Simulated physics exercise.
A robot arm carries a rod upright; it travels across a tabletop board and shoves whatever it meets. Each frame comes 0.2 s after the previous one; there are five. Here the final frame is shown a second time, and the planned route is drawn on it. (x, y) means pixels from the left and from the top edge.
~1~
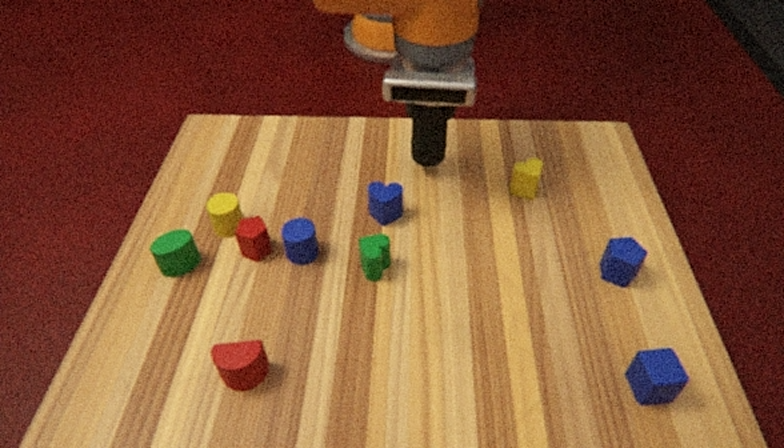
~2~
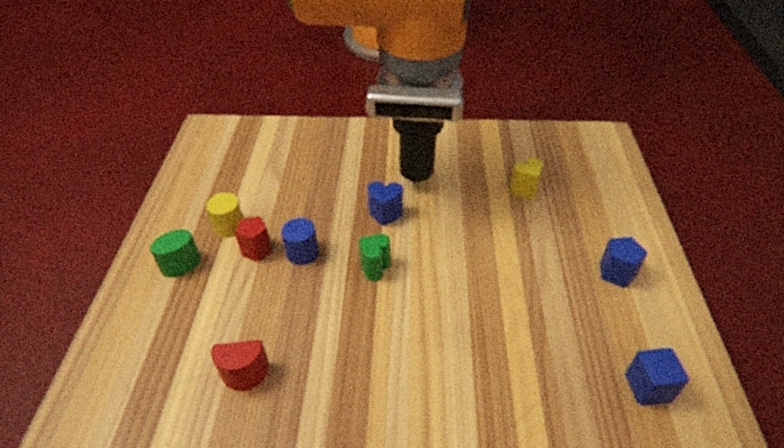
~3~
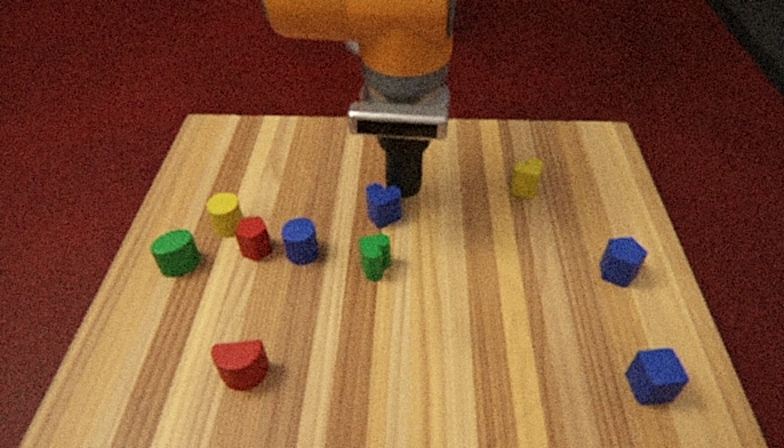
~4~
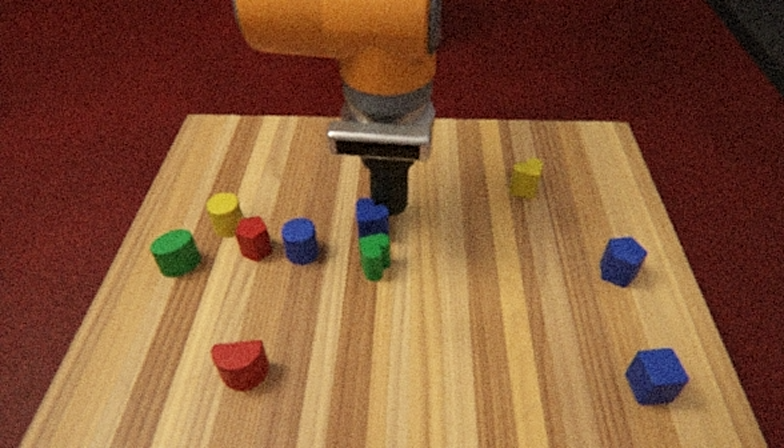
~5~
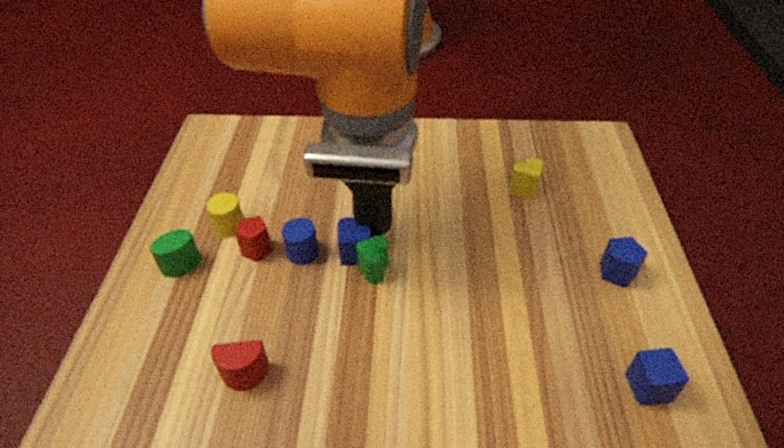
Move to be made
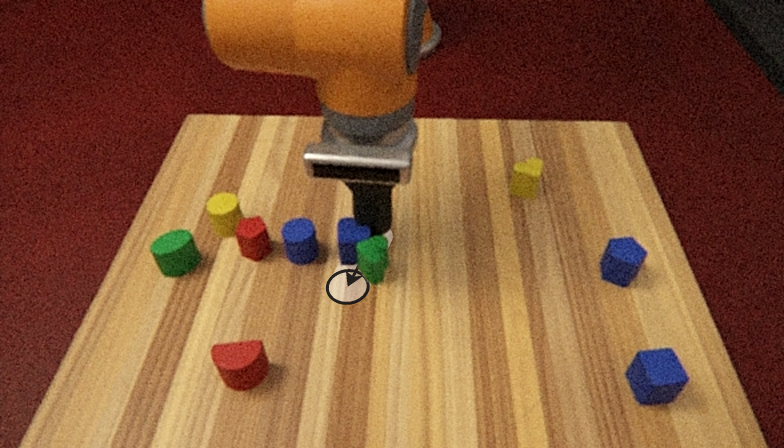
To begin with, an orange robot arm holds a dark rod over the far edge of a striped wooden board scattered with red, green, blue and yellow blocks. The rod moves nearer and to the left, reaches the blue heart block, and pushes it a short way left and nearer, beside the green heart block.
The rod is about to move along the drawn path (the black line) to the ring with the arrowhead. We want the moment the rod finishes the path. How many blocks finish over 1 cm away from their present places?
It moves two blocks.
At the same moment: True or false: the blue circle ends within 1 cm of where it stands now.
This is true.
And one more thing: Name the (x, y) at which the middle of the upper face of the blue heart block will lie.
My estimate: (311, 266).
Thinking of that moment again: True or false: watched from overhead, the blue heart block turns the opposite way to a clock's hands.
False - the claim does not hold.
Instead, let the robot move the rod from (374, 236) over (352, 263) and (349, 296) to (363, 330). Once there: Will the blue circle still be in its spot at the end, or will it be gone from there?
Answer: Unmoved.
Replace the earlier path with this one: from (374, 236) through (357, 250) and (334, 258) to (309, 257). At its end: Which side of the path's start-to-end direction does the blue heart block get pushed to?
Goes left.
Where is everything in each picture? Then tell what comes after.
Rod's lower end (428, 157); blue circle (298, 229); blue heart block (385, 190); green heart block (374, 244), in the first frame.
Rod (417, 171); blocks still, in the second frame.
Rod (404, 187); blue heart block (383, 193), in the third frame.
Rod (389, 204); blue heart block (370, 210), in the fourth frame.
Rod (373, 224); blue circle (298, 229); blue heart block (351, 230); green heart block (373, 247), in the fifth frame.
Drawn move, straight from (374, 236) to (348, 287).
What follows on the original path. Halfway along, rod (360, 249); blue heart block (330, 251), turned 20° clockwise; green heart block (369, 267), turned 45° anticlockwise.
At the end, rod (346, 274); blue circle still; blue heart block (311, 266), turned 45° clockwise; green heart block (371, 287), turned 100° anticlockwise.
